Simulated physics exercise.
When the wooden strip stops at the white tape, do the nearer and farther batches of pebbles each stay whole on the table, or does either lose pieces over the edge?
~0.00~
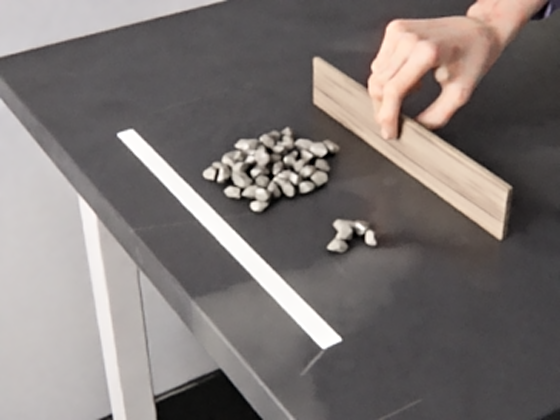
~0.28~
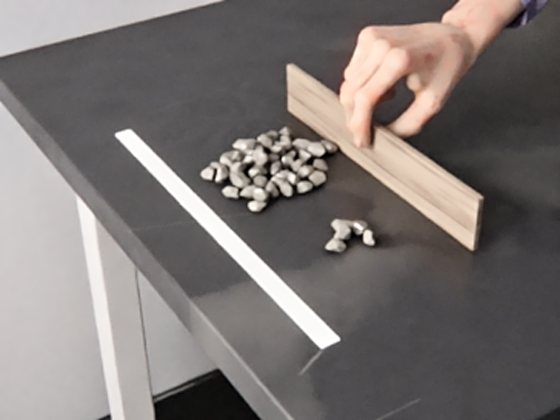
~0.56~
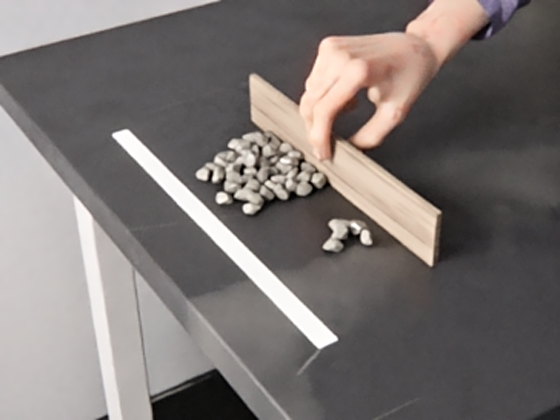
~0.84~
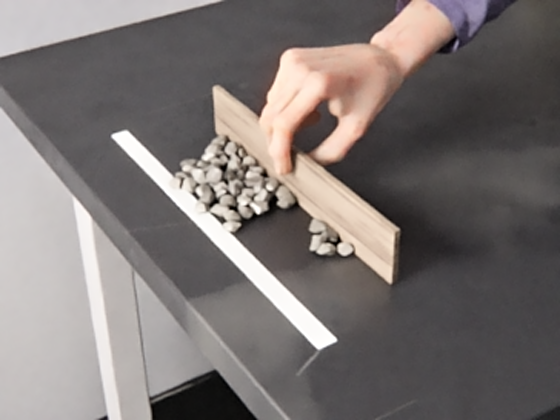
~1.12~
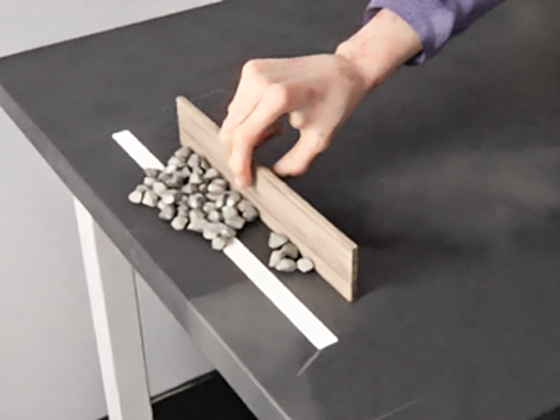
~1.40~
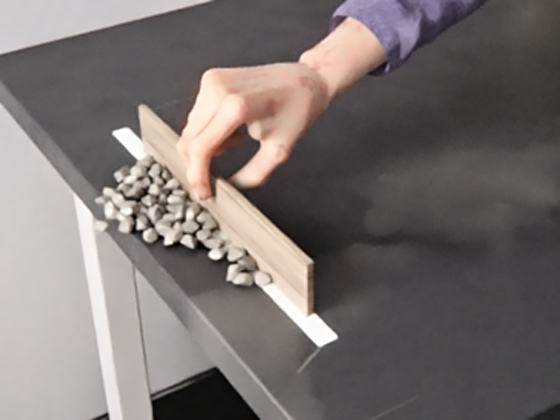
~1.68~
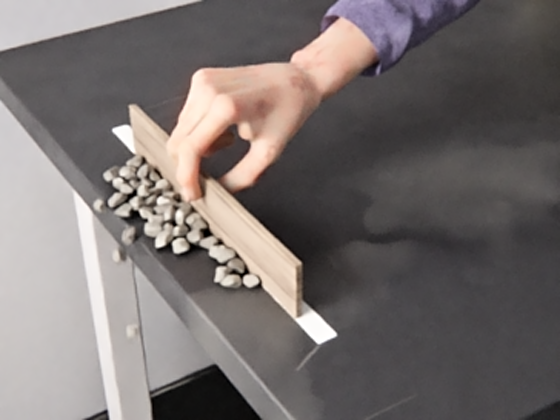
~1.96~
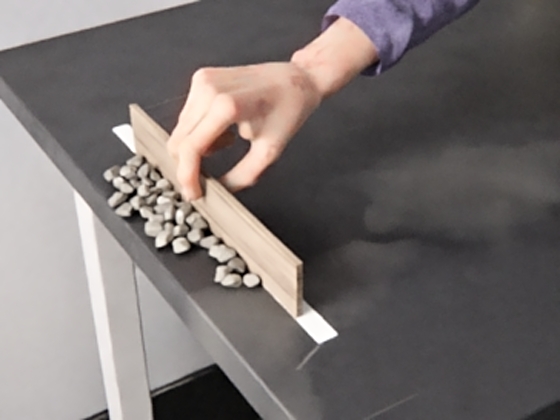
The nearer, smaller batch stays on the table. The farther, larger batch loses some of its pebbles over the edge, though most of it remains on top.
A hand-held wooden strip pushes pebbles left to white tape, and some drop off the table.
